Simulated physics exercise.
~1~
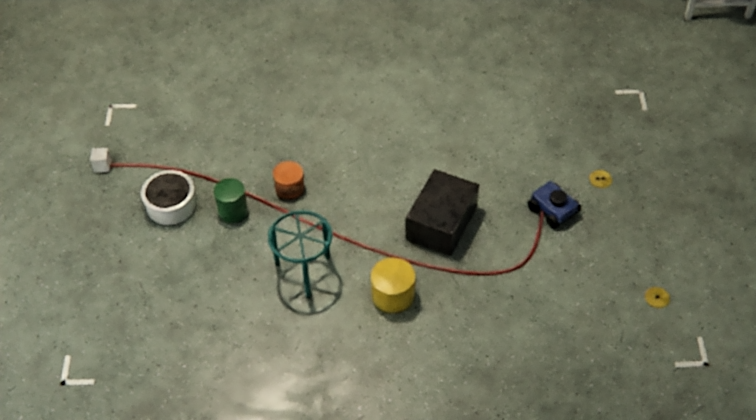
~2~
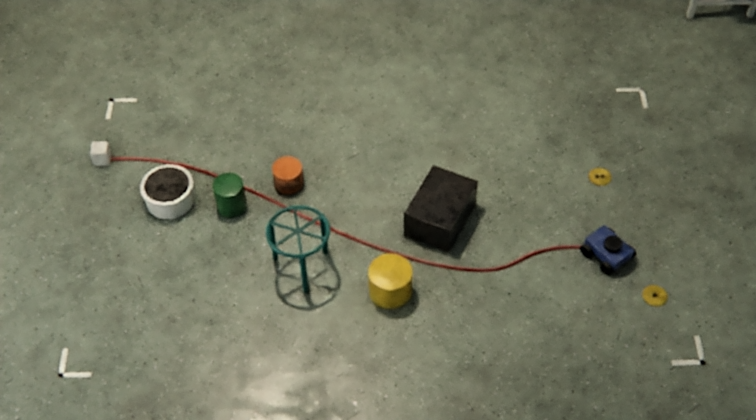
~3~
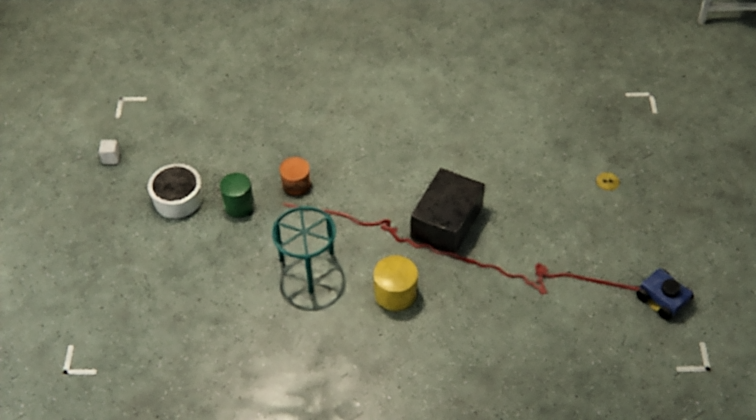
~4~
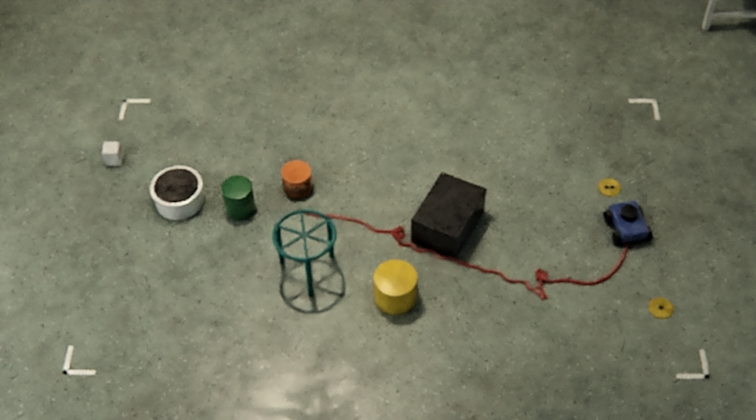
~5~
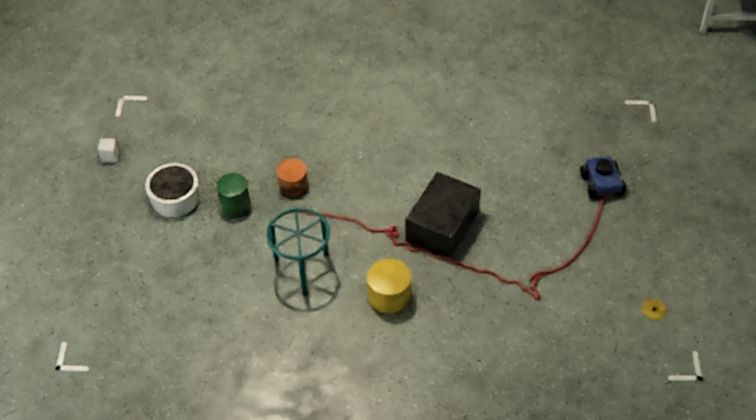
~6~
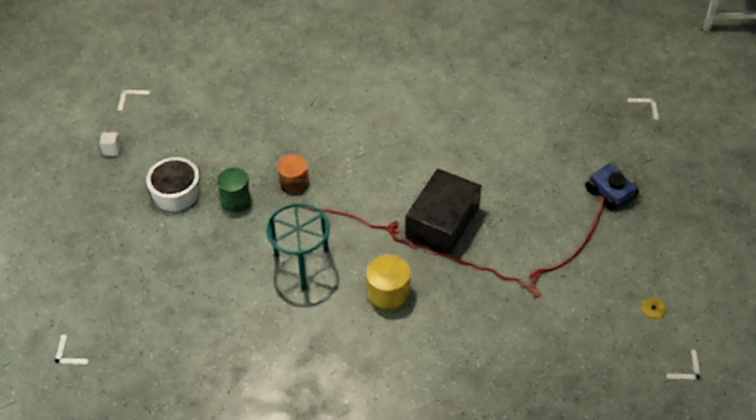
A small blue cart trailing a red cord rolled right and down across a grey floor, pulling the cord loose from a white block at the left, then turned upward and stopped at the right, the crate, pot, tubs, bucket and stool all unmoved.
